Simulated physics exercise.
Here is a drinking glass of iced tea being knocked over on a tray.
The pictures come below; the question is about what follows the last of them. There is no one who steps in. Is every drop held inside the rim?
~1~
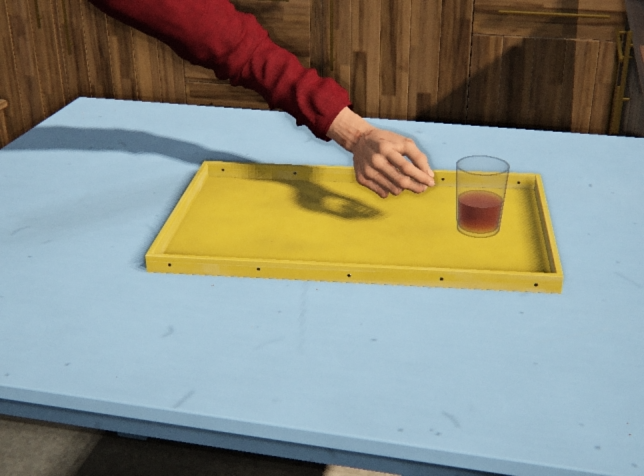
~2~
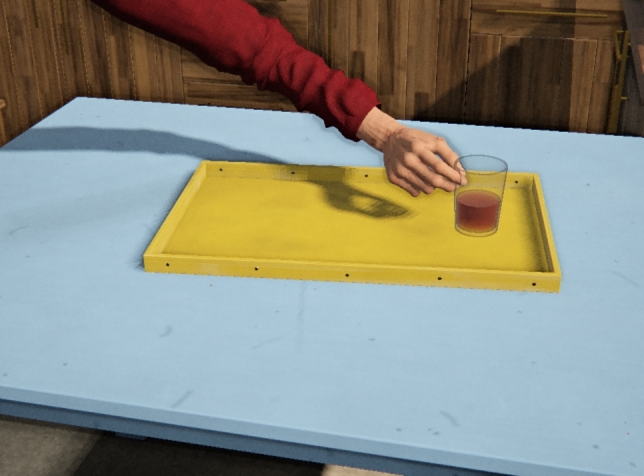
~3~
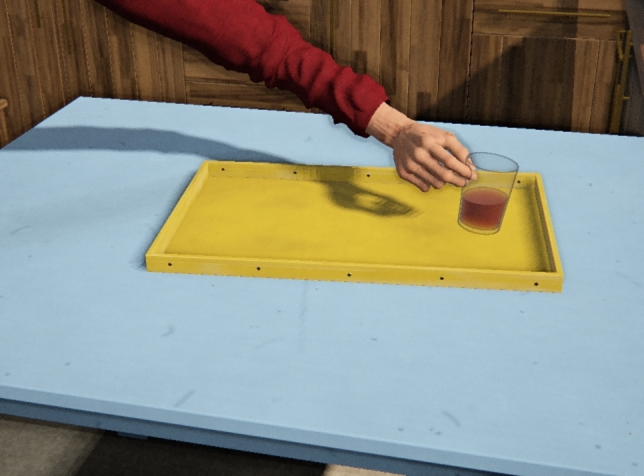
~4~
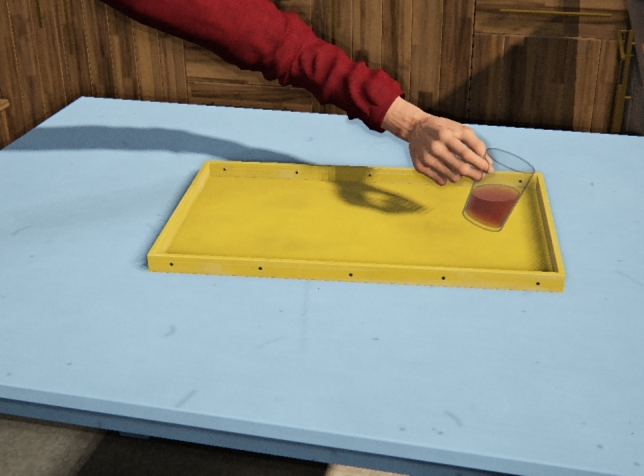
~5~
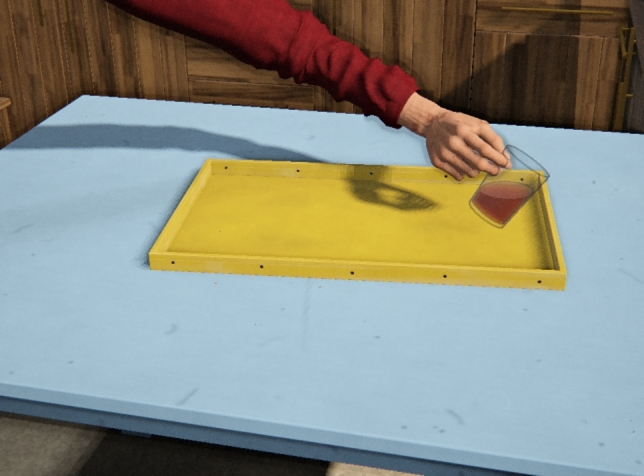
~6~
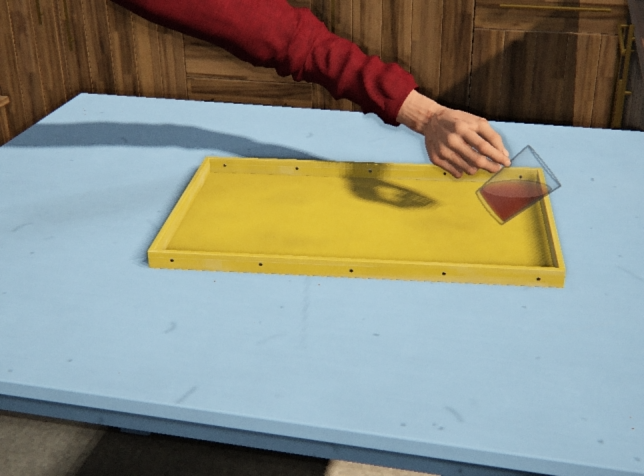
I reckon the tray will not do its job here.
Shortly, the drinking glass lies across the rim; the puddle covers about as much as a plate; it has landed past the rim.
Then, the puddle covers about as much as a tray; it has landed past the rim.
At the finish, the puddle covers about as much as a tray; it has landed past the rim.
